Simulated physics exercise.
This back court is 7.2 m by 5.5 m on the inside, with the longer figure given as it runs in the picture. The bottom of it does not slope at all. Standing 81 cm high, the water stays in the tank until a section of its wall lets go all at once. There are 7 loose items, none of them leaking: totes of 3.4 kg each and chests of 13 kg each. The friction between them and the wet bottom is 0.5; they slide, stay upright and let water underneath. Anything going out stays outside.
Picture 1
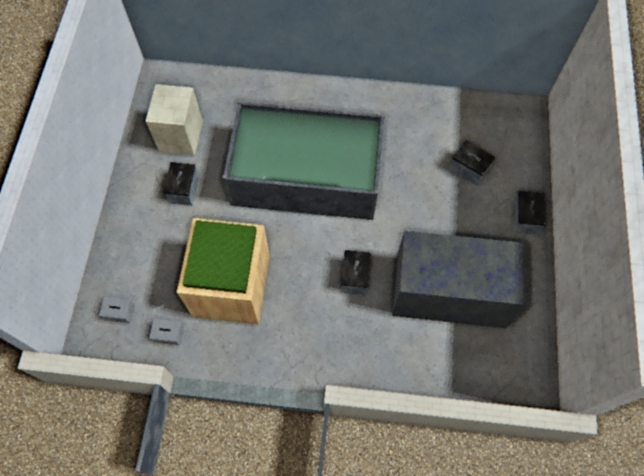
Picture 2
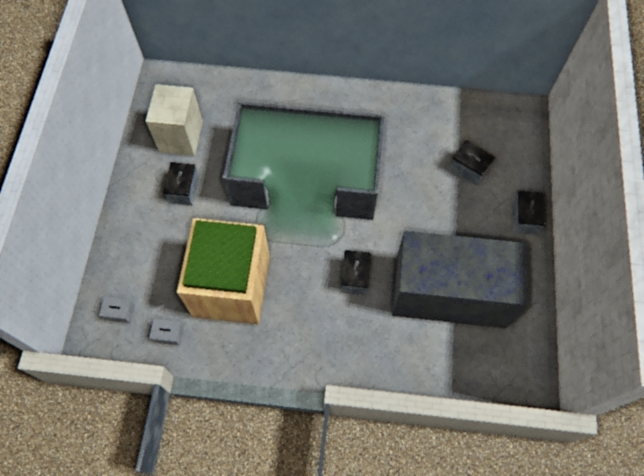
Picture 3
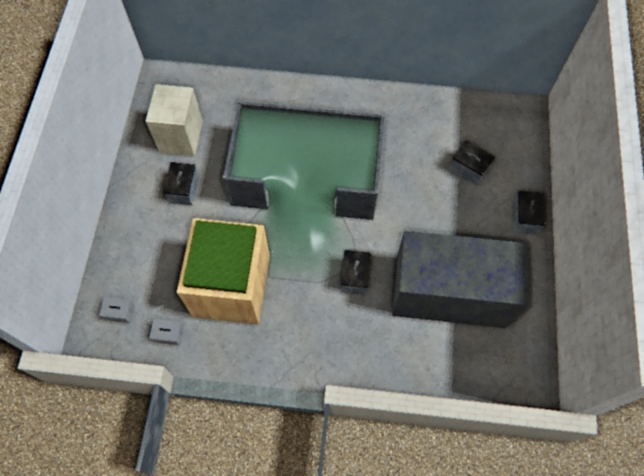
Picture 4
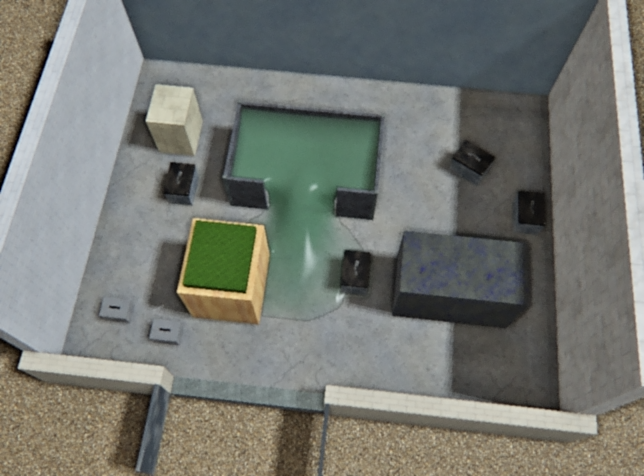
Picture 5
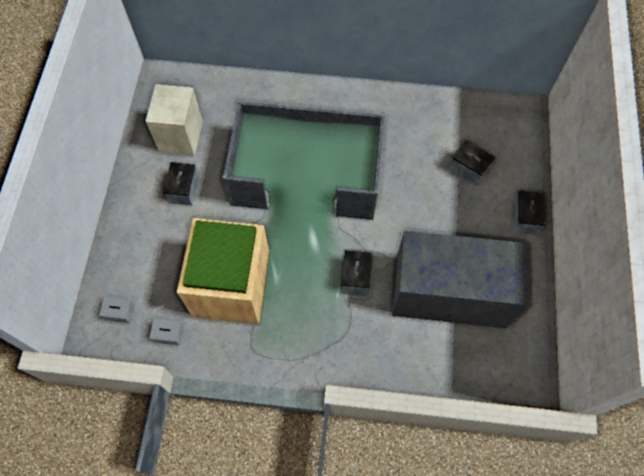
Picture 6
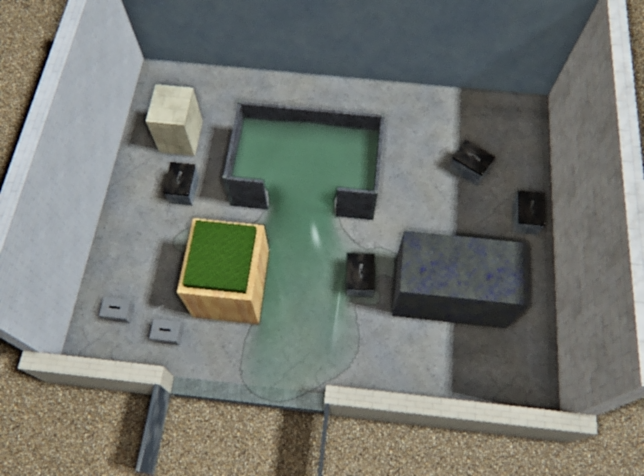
Green water pouring through a gap in a dark tank's front wall, spreading across a walled court floor and nudging one dark chest.
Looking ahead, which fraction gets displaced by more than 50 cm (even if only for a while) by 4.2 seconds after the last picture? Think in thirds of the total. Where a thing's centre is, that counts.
My answer: Less than a third of the total.
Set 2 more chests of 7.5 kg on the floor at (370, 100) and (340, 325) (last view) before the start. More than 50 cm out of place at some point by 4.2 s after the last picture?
In order: Within it, beyond it.
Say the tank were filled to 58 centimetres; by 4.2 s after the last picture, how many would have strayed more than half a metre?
It would come to 0 of them.
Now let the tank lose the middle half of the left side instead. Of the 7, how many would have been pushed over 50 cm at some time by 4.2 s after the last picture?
Then 4 of them would.
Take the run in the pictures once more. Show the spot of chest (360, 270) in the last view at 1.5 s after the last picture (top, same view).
Somewhere near (379, 288) in the last view.
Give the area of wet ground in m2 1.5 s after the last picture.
Roughly 17 m2.
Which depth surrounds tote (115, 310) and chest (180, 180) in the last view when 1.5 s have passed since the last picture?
Close to 0 and 3 centimetres.
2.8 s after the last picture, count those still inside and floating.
Total: 1.
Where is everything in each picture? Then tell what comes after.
The first picture shows a chest at (356, 268), on the bottom; a tote at (165, 330), on the bottom; 2.9 m2 under water; 0 of 7 have shifted.
The second picture shows a chest at (356, 268), on the bottom; a tote at (165, 330) rests on the ground; water covers 3.6 m2; 0 of 7 have shifted.
The third picture shows a chest at (356, 268), on the bottom; a tote at (165, 330) rests on the ground; water covers 4.5 m2; 0 of 7 have shifted.
The fourth picture shows a chest at (356, 268), on the bottom; a tote at (165, 330) rests on the ground; water covers 5.3 m2; 0 of 7 have shifted.
The fifth picture shows a chest at (357, 268) rests on the ground; a tote at (165, 330) rests on the ground; water covers 6.2 m2; 0 of 7 have shifted.
The sixth picture shows a chest at (361, 271), on the bottom, 8 cm from its start; a tote at (165, 330) rests on the ground; water covers 7.6 m2; 1 of 7 have shifted.
Then, 0.4 s after the last picture 0 of 7 are over 50 cm from their spots; 0 afloat.
Then, 1.5 s after the last picture 0 of 7 are over 50 cm from their spots; 1 afloat.
Then, 2.8 s after the last picture 1 of 7 are over 50 cm from their spots; 1 afloat.
Then, 4.2 s after the last picture 1 of 7 are over 50 cm from their spots, and 1 have been at some point; 0 afloat.
